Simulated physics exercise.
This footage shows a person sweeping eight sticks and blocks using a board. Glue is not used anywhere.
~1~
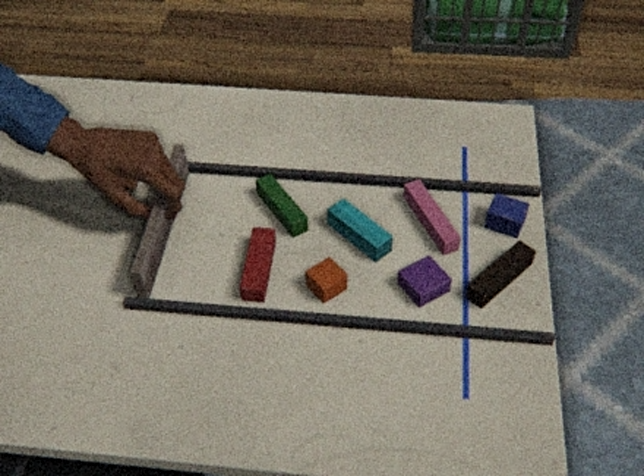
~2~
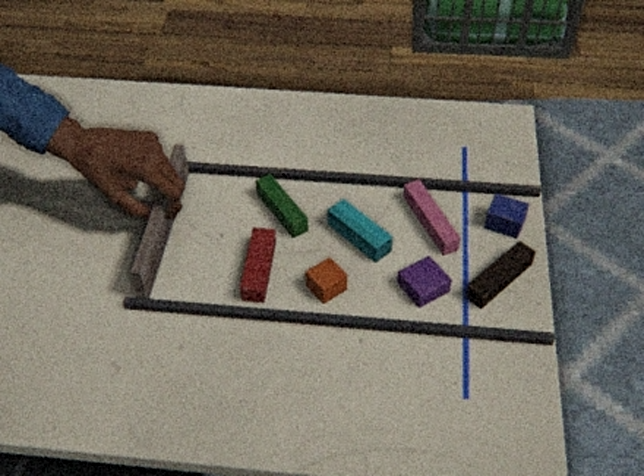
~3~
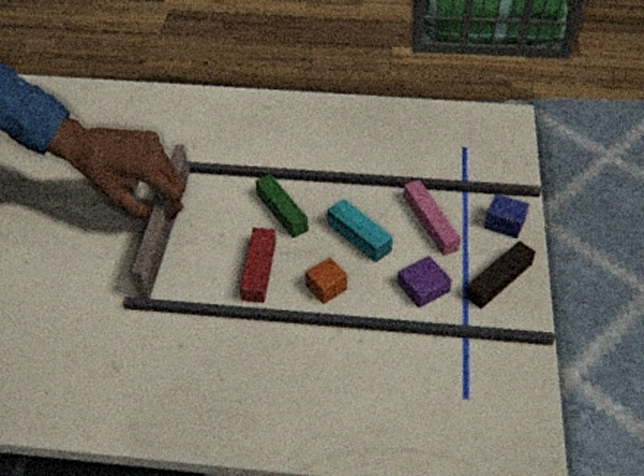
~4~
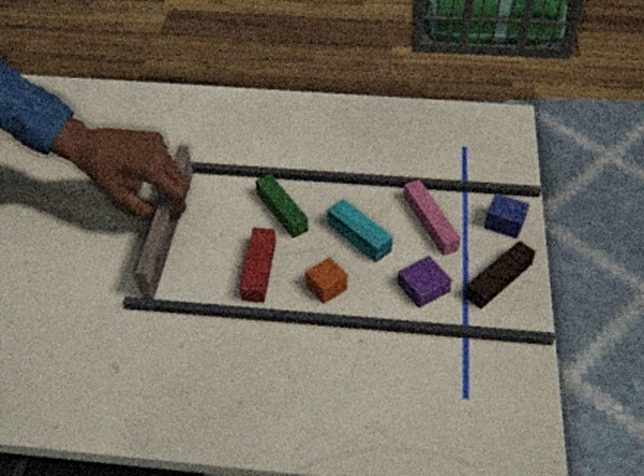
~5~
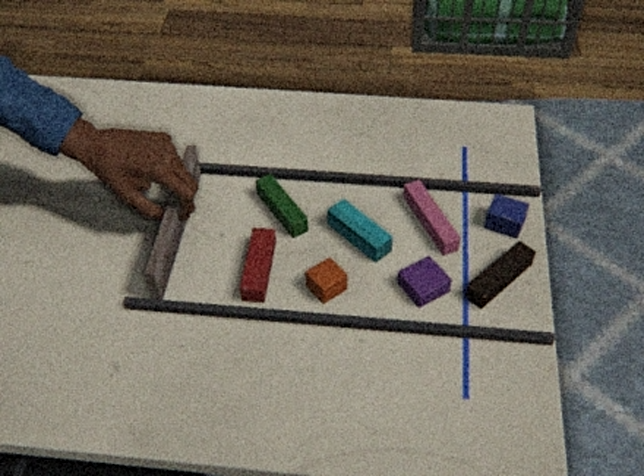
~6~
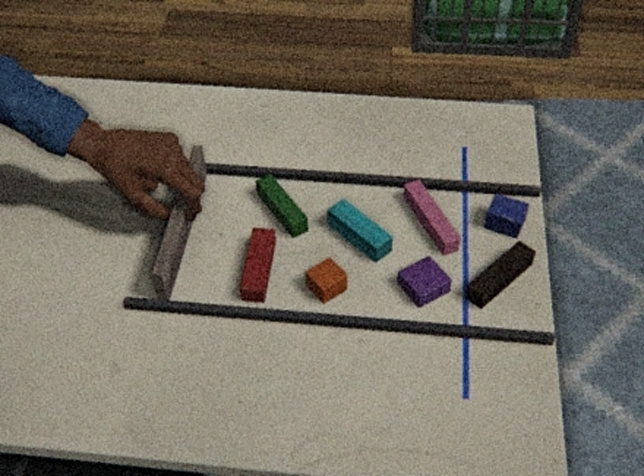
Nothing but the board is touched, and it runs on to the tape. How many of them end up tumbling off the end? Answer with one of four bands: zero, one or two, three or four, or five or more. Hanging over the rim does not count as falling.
One or two.
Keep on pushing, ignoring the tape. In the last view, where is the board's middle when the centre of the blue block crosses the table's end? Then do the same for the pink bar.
Its middle is about (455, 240) and about (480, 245).
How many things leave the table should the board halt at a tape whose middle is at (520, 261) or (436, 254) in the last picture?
Try by try, 6 and 0.
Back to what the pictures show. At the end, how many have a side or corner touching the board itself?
2.
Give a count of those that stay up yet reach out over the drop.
The count is 2.
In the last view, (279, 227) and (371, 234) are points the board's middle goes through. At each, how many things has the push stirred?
By then 2, and 6.
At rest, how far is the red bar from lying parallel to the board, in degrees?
It measures close to 0 degrees.
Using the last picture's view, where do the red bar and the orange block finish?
In the last picture the red bar sits at (478, 282) while the orange block sits at (513, 302).
Soon after, none off yet; blue block at rest near (506, 216); black bar at rest near (501, 274); pink bar at rest near (431, 217).
In the end, the number that fall off is one or two; gone, black bar and blue block.
